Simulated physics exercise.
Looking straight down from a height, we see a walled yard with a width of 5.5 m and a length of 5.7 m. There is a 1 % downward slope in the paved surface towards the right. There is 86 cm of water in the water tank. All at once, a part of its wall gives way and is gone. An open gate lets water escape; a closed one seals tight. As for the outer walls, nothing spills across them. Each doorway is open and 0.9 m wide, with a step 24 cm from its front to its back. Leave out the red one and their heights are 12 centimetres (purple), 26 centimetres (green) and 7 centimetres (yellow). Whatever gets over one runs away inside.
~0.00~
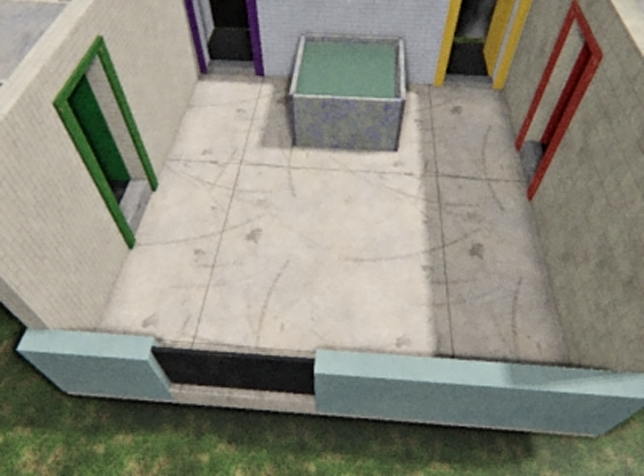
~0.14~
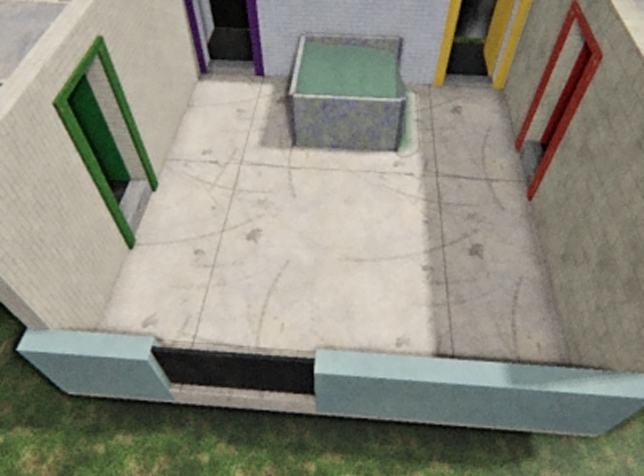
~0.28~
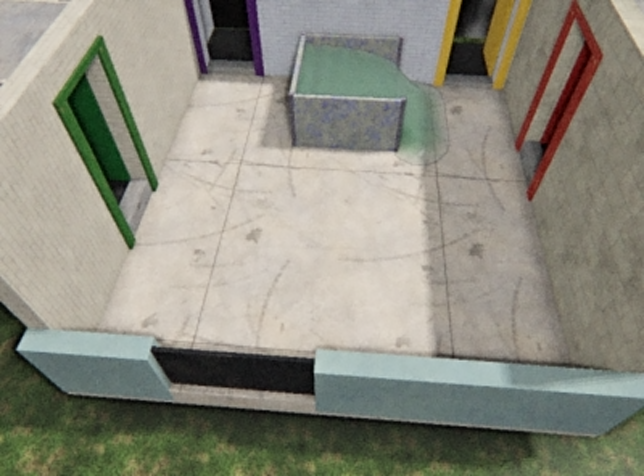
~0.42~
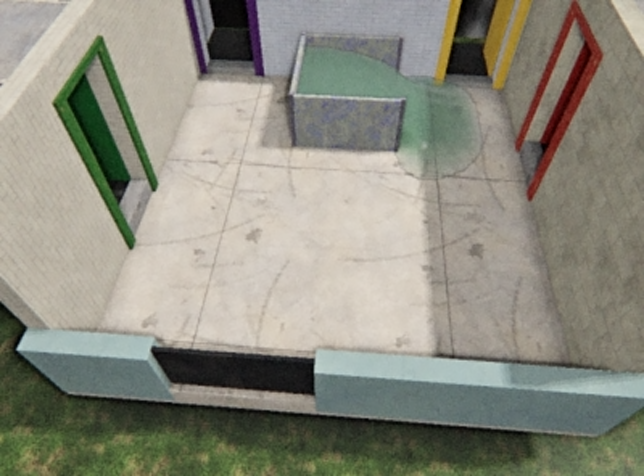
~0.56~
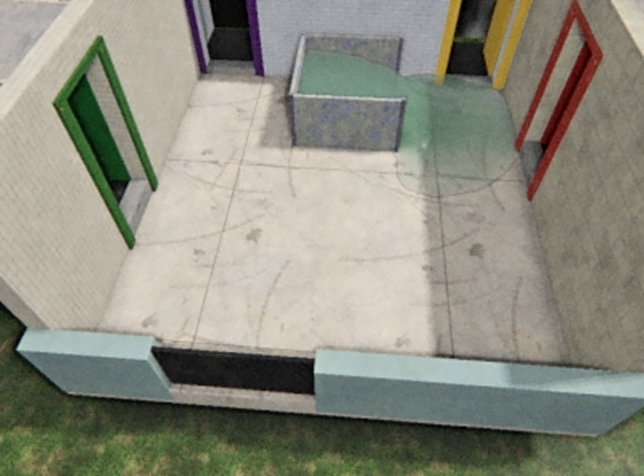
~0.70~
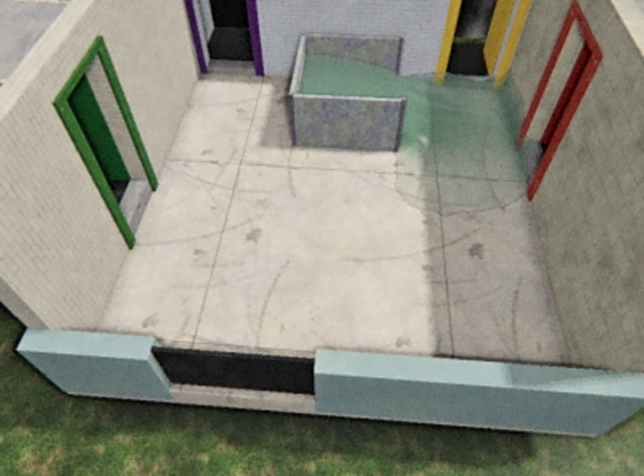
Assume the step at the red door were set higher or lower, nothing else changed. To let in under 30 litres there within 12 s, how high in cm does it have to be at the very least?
At least roughly 29 cm.
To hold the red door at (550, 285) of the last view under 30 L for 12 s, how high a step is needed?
7.5 cm.
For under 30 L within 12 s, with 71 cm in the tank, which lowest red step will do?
You'd need a step of close to 23 cm.
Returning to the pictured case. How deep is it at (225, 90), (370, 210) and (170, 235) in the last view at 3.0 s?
I'd read roughly 0, 0 and 0 cm there.
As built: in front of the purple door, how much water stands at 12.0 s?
A ruler would read roughly 9.5 cm.
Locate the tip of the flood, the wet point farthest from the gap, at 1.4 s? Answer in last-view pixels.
The farthest wet point sits near (549, 301).
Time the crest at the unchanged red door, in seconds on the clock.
Around 1.4 seconds.
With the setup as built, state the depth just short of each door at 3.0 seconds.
Red door 19 cm, purple door 1 cm, green door 0 cm, yellow door 21 cm.
After 1.4 s water covers 25 % of the floor, deepest (55 cm) near (491, 97); 37 cm at the red door, 20 litres in over its 24 cm step.
After 3.0 s water covers 45 % of the floor, deepest (30 cm) near (556, 401); 19 cm at the red door, 58 litres in over its 24 cm step.
After 12.0 s water covers 100 % of the floor, deepest (10 cm) near (180, 126); 8 cm at the red door, 58 litres in over its 24 cm step.
At the red door as built, the water arrived by 0.7 s and peaked near 37 cm at 1.4 s.
Run again over the same 12 s with other heights there, 44 litres in over 26.5 cm, 7 litres over 36 cm. The limit of 30 litres is kept from about 29 cm up.
